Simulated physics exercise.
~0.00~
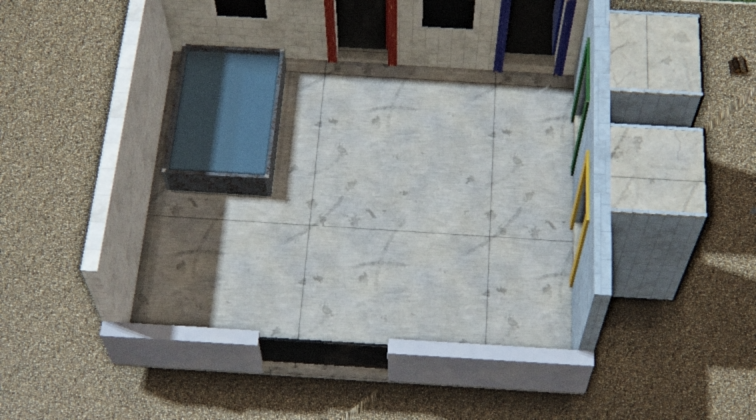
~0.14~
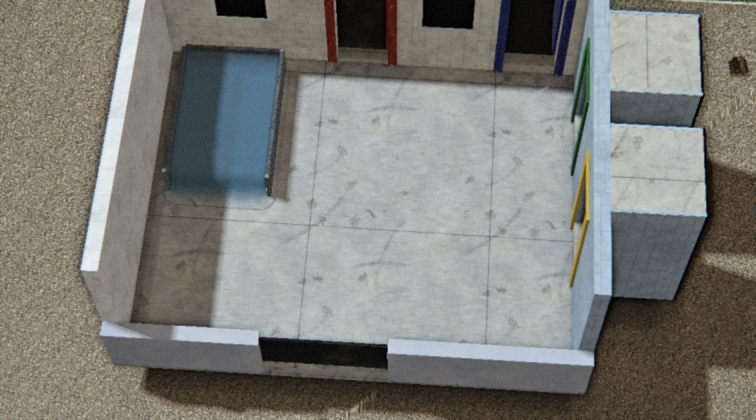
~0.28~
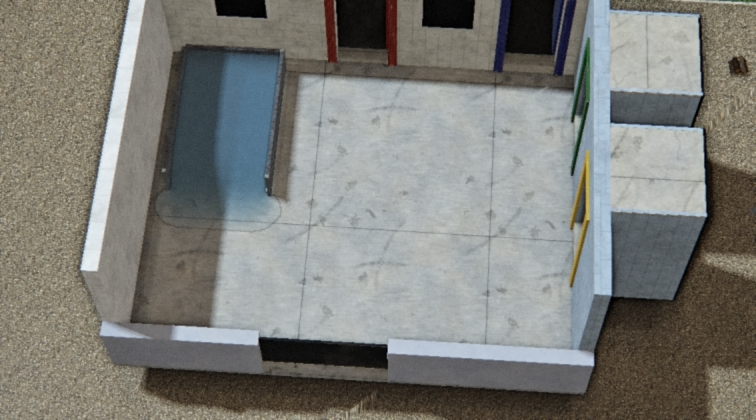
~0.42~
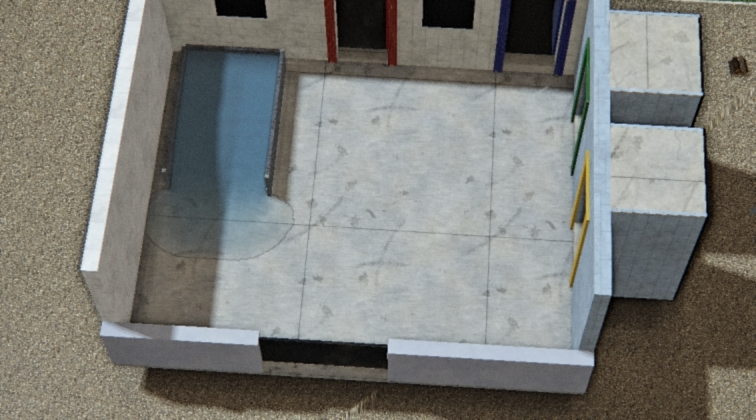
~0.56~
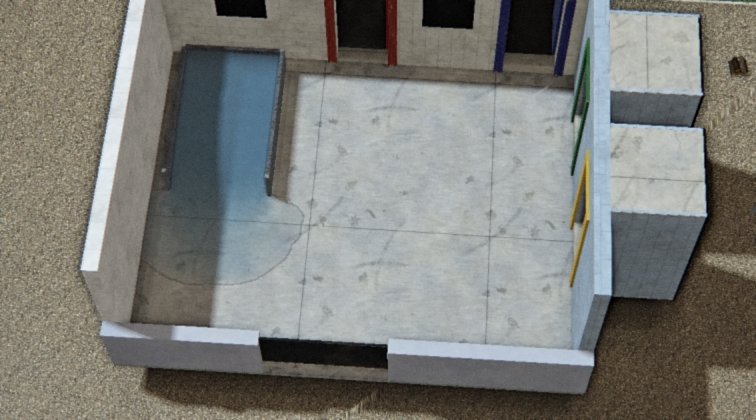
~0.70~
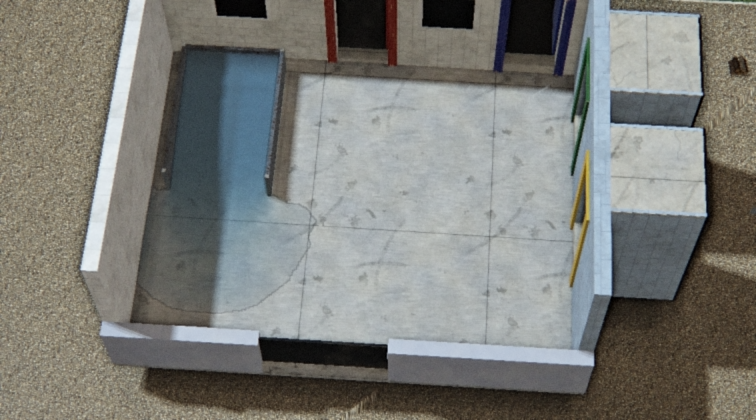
Walled yard with coloured doorways, the near end of a water tank opening and water spreading in a widening pool across the pale floor.
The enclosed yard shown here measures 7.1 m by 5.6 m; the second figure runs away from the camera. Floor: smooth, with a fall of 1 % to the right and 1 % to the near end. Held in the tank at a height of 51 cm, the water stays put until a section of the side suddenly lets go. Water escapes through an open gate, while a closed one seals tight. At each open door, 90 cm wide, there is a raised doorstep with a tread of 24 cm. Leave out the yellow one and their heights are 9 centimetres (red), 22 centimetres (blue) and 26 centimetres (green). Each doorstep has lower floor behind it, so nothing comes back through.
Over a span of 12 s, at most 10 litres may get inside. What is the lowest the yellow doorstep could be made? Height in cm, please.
Around 13 cm high.
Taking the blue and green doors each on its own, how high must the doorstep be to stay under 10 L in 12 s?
Some 11.0 cm for blue, some 7.5 cm for green.
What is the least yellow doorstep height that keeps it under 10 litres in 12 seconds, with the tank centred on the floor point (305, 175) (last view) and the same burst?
Then it needs to be around 9.5 cm high.
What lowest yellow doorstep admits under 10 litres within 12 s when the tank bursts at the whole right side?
About 15 cm.
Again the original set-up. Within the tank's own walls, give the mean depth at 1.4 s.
The average depth is some 32 cm.
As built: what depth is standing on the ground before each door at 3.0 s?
Depths in cm: Red 0, blue 0, yellow 0, green 0.
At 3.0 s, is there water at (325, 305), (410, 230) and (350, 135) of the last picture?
One by one: Drenched, clear, clear.
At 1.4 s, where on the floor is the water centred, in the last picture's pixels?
Approximately (221, 179).
After 1.4 s water covers 25 % of the floor, deepest (32 cm) near (128, 343); it has not reached the yellow door.
After 3.0 s water covers 30 % of the floor, deepest (31 cm) near (140, 333); it has not reached the yellow door.
After 12.0 s water covers 100 % of the floor, deepest (12 cm) near (556, 371); 9 cm at the yellow door, 0 litres in over its 27 cm doorstep.
At the yellow door as built, the water arrived by 4.3 s and peaked near 17 cm at 5.4 s.
With a doorstep of 11 cm, 27 litres would have come in within the 12 s; with 15 cm, 2 litres. So under 10 litres takes about 13 cm.
